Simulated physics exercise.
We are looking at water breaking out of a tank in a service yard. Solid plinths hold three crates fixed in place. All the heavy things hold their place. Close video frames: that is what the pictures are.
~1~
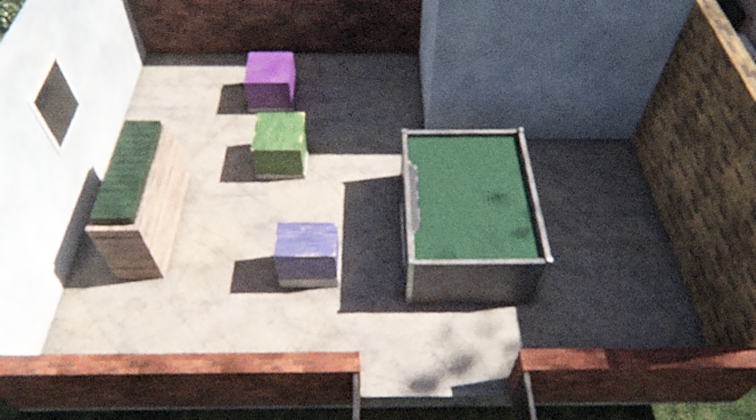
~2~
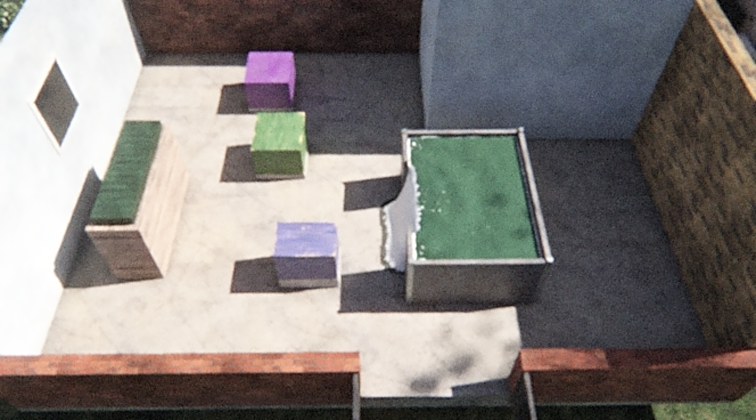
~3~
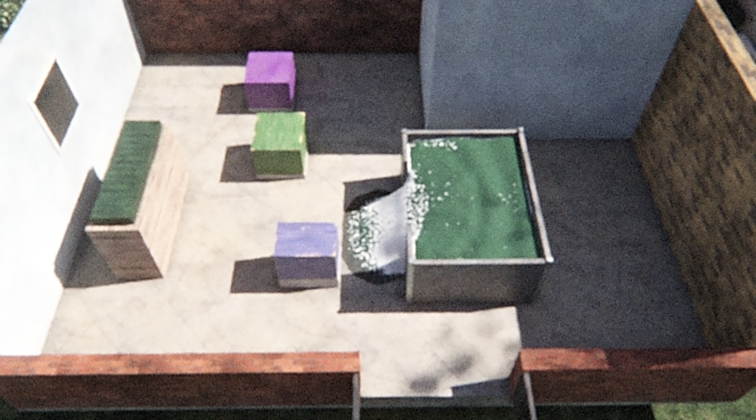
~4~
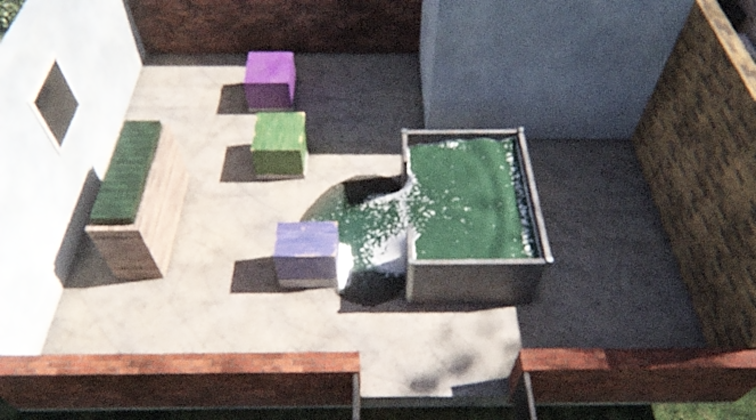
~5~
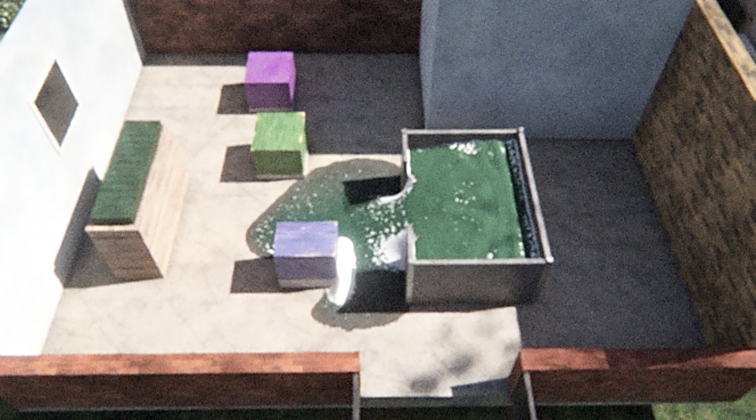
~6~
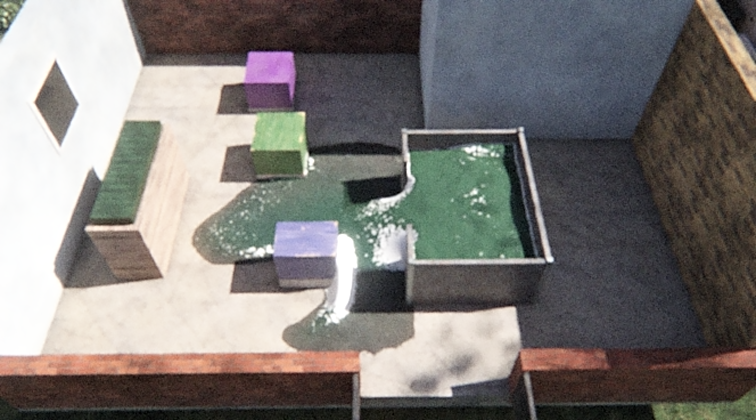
Walled yard with coloured blocks, green water bursting from the left side of an open tank and spreading around the blue block.
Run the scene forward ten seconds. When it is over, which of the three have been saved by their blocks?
At the end, blue crate: Not safe; purple crate: Not safe; green crate: Not safe.
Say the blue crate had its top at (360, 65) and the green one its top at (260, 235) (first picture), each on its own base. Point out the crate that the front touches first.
My guess is the one in green.
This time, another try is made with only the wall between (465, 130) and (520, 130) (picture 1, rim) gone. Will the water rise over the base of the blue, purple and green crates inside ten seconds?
Then blue is untouched, purple gets flooded and green gets flooded.
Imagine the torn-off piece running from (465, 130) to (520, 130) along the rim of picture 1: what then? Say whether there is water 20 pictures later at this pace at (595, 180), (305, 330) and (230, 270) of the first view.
Taken in turn, that's reached, not reached, and finally reached.
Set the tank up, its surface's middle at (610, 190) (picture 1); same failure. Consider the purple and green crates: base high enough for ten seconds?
Purple flooded, green flooded.
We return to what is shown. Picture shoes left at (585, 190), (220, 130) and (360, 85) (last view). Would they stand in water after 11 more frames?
Point one left clear, point two sodden, point three sodden.
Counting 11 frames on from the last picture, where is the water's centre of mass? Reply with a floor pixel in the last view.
The water's middle lies around (359, 228).
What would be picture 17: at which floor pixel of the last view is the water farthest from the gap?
Near (137, 84).
A moment on, water covers 25 % of the floor; the blue crate water round its plinth, the purple crate water round its plinth, the green crate water round its plinth.
Next, water covers 50 % of the floor; the blue crate water round its plinth, the purple crate water round its plinth, the green crate water round its plinth.
Then, water covers 65 % of the floor; the blue crate water round its plinth, the purple crate water round its plinth, the green crate water round its plinth.
Later, water covers 75 % of the floor; the blue crate water round its plinth, the purple crate water round its plinth, the green crate water round its plinth.
In the end, water covers 95 % of the floor; the blue crate was topped, the purple crate was topped, the green crate was topped.
